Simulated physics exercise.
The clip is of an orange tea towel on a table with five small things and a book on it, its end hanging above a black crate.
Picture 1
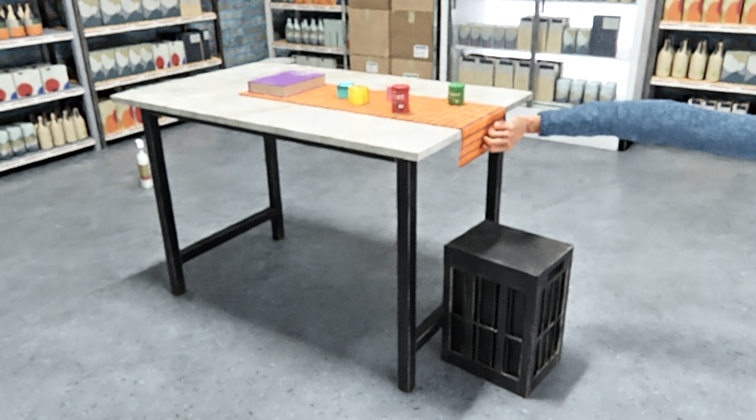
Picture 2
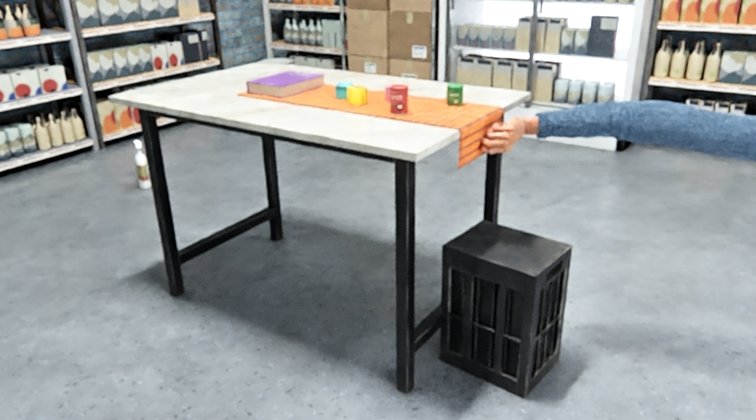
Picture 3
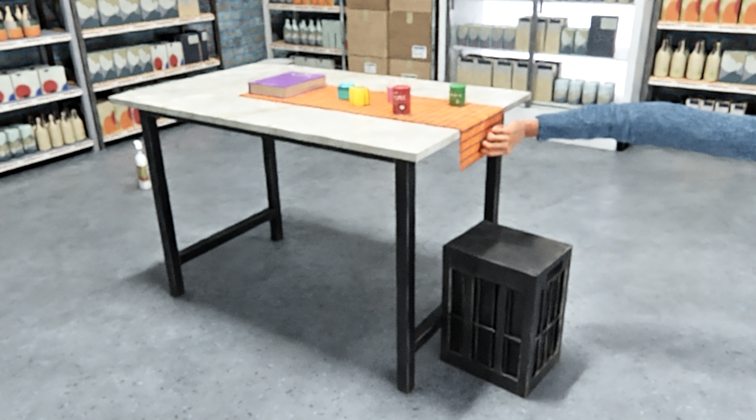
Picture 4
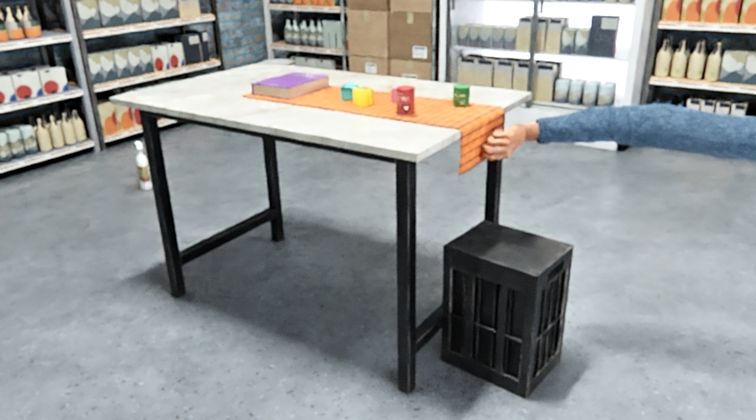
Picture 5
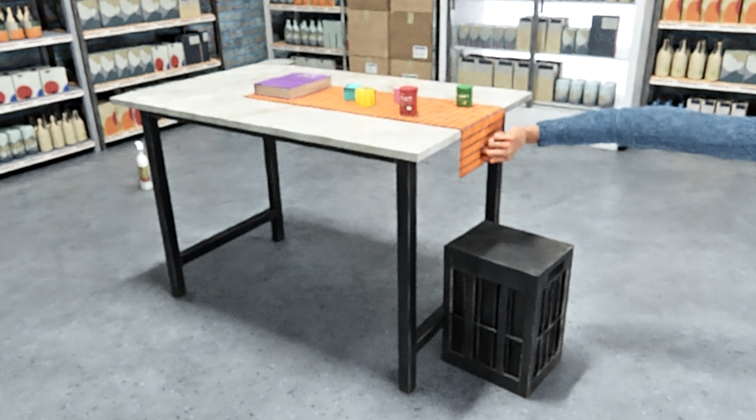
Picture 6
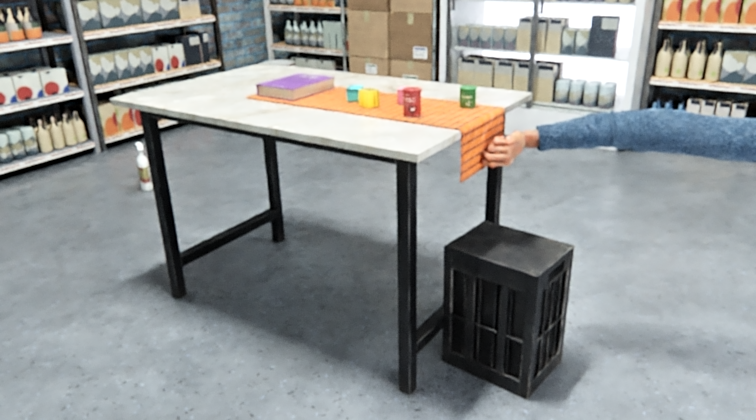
The clip opens on an orange cloth lying across a pale table, with a purple-covered book and small colourful items on it, while a hand at the right grips its end above a black crate. The hand draws the cloth slightly downward, and the items and book shift a little to the right.
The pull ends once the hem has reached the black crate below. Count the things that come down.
Over the edge go two.
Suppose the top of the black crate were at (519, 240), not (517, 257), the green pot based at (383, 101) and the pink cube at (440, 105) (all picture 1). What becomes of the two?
The green pot stays on; the pink cube falls.
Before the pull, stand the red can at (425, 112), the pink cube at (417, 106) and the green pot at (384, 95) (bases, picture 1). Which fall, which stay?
The red can falls, the pink cube falls, the green pot stays on.
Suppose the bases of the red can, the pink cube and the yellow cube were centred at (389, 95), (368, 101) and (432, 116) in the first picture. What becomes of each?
The red can remains up; the pink cube survives; the yellow cube comes down.
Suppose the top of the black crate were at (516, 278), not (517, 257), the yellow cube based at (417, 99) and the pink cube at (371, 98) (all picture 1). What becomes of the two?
The yellow cube comes down; the pink cube survives.
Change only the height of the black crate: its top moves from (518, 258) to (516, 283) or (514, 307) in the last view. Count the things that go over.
Over the edge go 3 and 4.
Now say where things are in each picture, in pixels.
In the first picture, hem (460, 168); green pot (457, 85); red can (401, 86); pink cube (396, 85); yellow cube (359, 87); turquoise cube (345, 84); top of the crate (518, 257).
In the second picture, hem (459, 169); green pot (455, 85).
In the third picture, hem (461, 172); red can (402, 87).
In the fourth picture, hem (459, 175); pink cube (401, 87); top of the crate (517, 257).
In the fifth picture, hem (460, 178); yellow cube (366, 88).
In the sixth picture, hem (460, 183); green pot (468, 87); red can (412, 88); pink cube (407, 88); yellow cube (369, 90); turquoise cube (355, 87).
Soon after, hem near (482, 201); green pot gone.
After that, hem on the crate; green pot and red can gone.
In the end, hem on the crate; green pot and red can gone. The table loses two.
